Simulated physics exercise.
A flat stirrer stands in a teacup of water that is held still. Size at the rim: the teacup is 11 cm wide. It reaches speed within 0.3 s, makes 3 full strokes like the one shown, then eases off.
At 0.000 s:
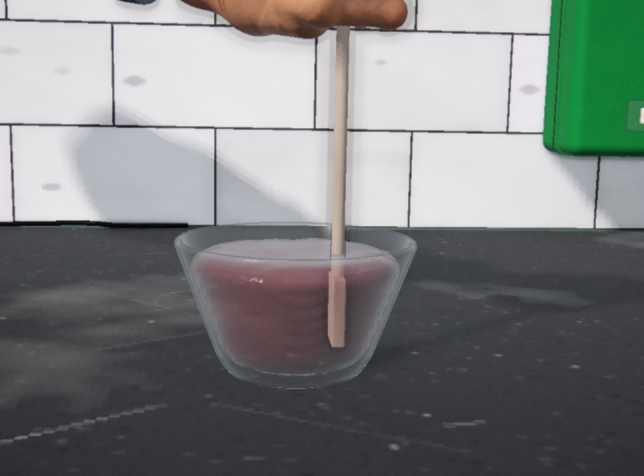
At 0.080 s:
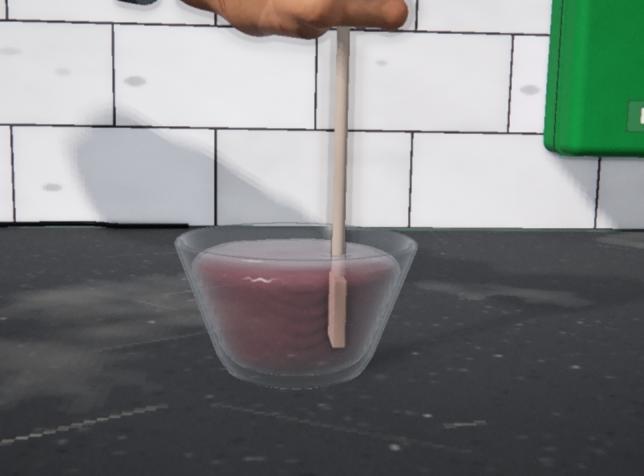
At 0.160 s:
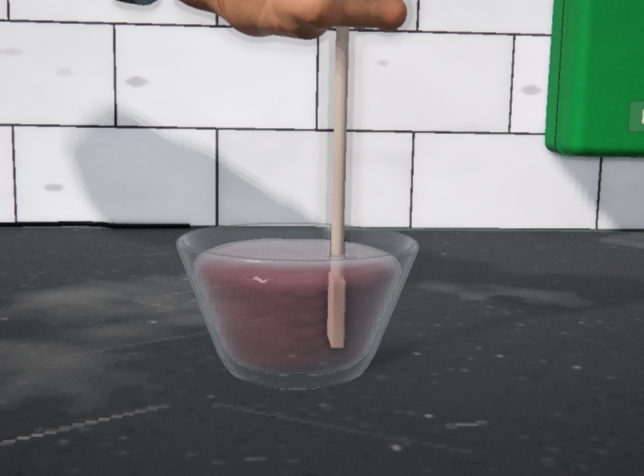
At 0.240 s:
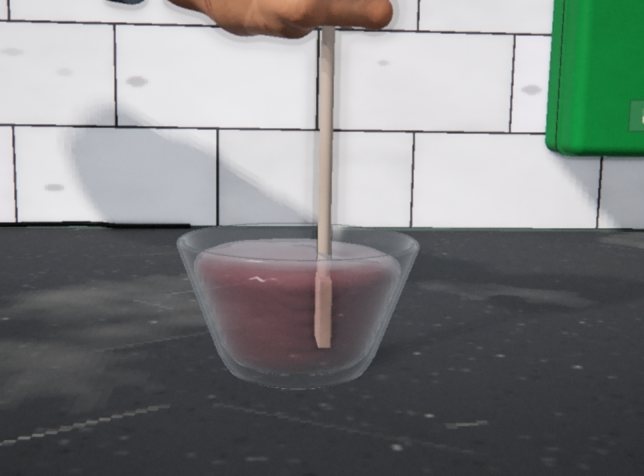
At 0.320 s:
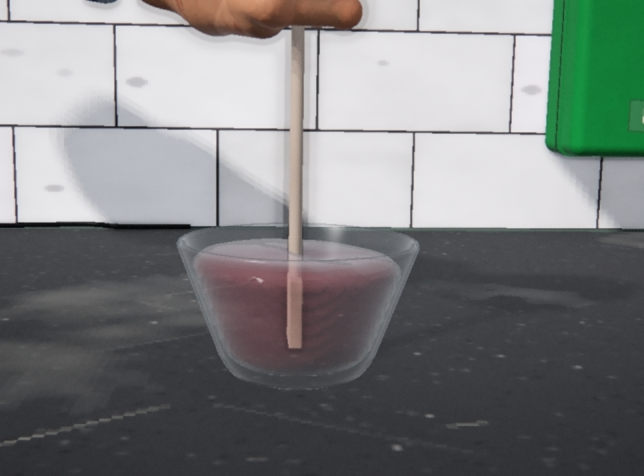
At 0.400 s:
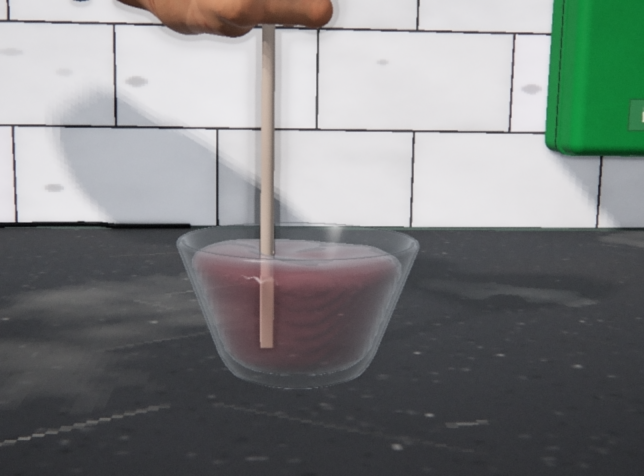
On a dark countertop before a white tiled wall, a clear bowl of pinkish liquid sits beneath a hand above an upright flat stirrer. The stirrer stays almost still at first, right of the bowl's centre, then slides steadily left through the liquid with the hand, while the bowl stays in place.
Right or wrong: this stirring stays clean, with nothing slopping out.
Right.
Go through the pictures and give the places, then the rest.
In the first frame, the stem is at (342, 83); surface from (189, 255) to (401, 258); the rim runs from (178, 244) to (412, 245).
In the second frame, the stem is at (342, 84); surface from (191, 257) to (401, 257).
In the third frame, the stem is at (341, 84); surface from (192, 257) to (403, 259).
In the fourth frame, the stem is at (328, 84); surface from (193, 256) to (403, 261).
In the fifth frame, the stem is at (298, 83); surface from (190, 255) to (401, 261).
In the sixth frame, the stem is at (268, 82); surface from (190, 252) to (403, 257).
By 0.88 s 0 ml is over the rim.
By 1.35 s 0 ml is over the rim.
By 1.83 s 0 ml is over the rim.
By 2.30 s 0 ml is over the rim.
At rest 0 ml is over the rim.
